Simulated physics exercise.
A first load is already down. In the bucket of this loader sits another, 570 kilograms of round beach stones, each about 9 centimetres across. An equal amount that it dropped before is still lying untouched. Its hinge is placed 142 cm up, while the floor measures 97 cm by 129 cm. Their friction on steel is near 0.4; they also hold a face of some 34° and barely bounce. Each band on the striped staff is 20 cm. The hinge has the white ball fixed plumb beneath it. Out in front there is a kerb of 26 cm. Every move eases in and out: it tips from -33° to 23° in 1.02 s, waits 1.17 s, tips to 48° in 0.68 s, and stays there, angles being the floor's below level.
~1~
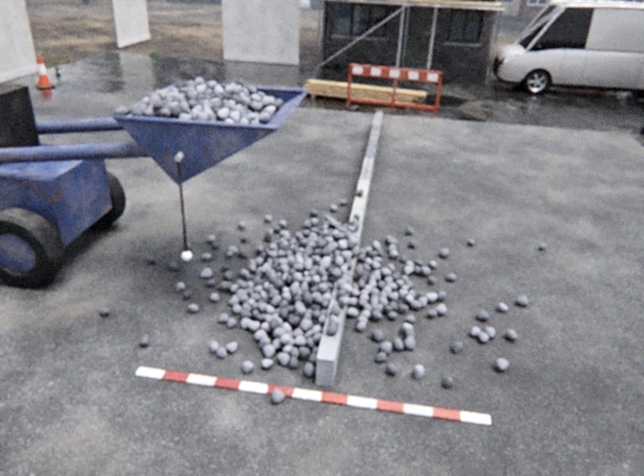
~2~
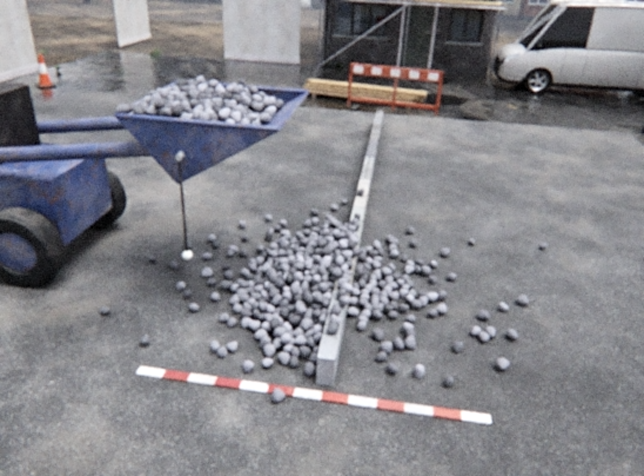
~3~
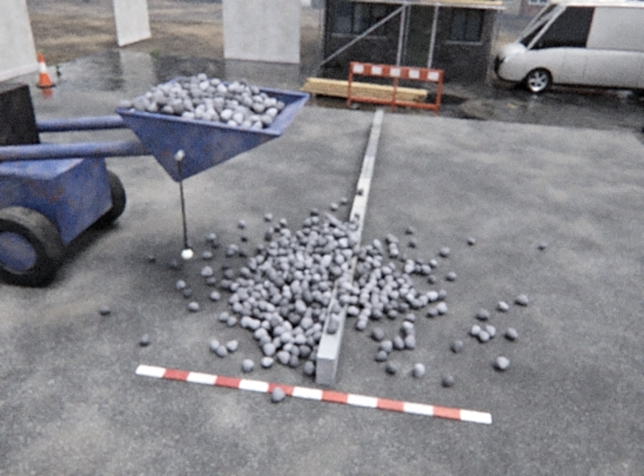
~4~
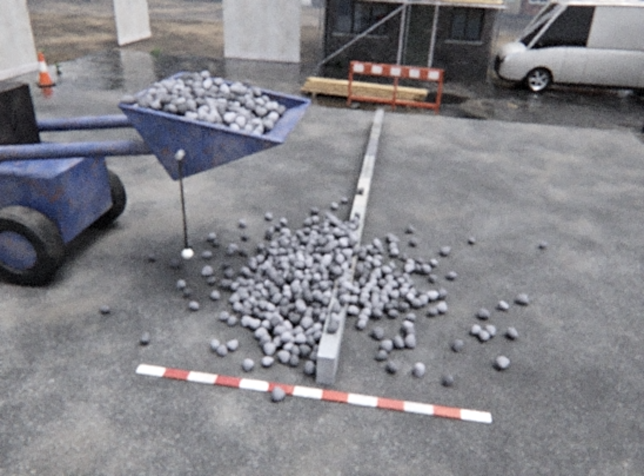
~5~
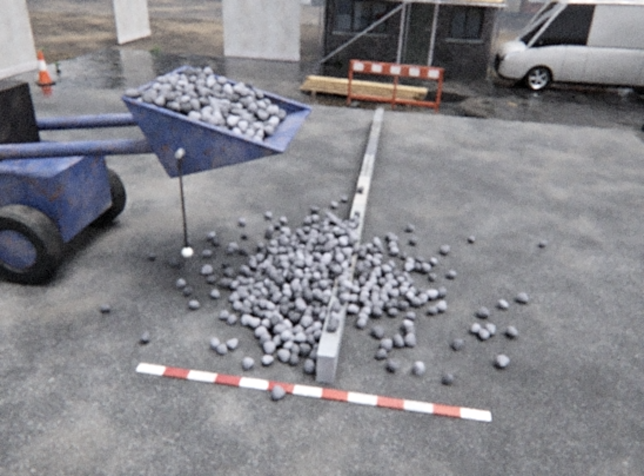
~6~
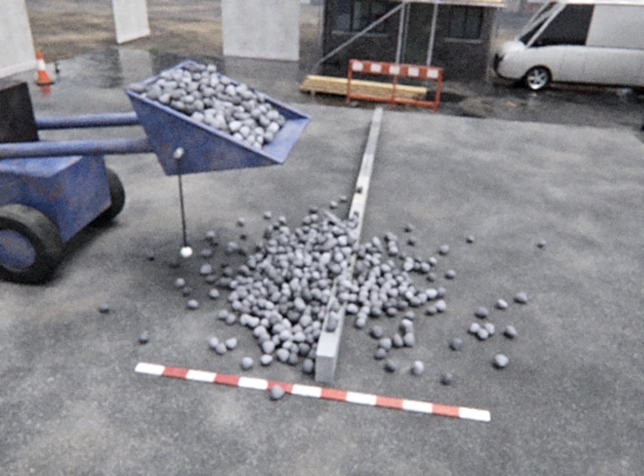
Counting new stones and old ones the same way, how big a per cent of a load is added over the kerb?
40 per cent, roughly.
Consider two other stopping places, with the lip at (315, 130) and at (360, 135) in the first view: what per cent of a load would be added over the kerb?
First place: Roughly 85 %; second place: Roughly 100 %.
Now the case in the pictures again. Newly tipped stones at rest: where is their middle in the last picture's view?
The centre sits about (328, 263).
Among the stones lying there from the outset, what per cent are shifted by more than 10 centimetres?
Estimate: 15 %, roughly.
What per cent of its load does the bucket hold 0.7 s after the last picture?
Roughly 85 per cent of its load.
Then, 0.3 s after the last picture the floor is at 14°; in per cent of one load, 100 in the bucket, 83 on this side of the kerb, 17 over the kerb; the foremost stones are at (502, 297).
Then, 0.7 s after the last picture the floor is at 23°; in per cent of one load, 87 in the bucket, 96 on this side of the kerb, 17 over the kerb; the foremost stones are at (502, 297).
Then, 2.9 s after the last picture the floor is at 48°; in per cent of one load, 0 in the bucket, 143 on this side of the kerb, 57 over the kerb; the foremost stones are at (529, 305).
Then, 5.7 s after the last picture the floor is at 48°; in per cent of one load, 0 in the bucket, 143 on this side of the kerb, 57 over the kerb; the foremost stones are at (530, 304). Net gain over the kerb, 40.
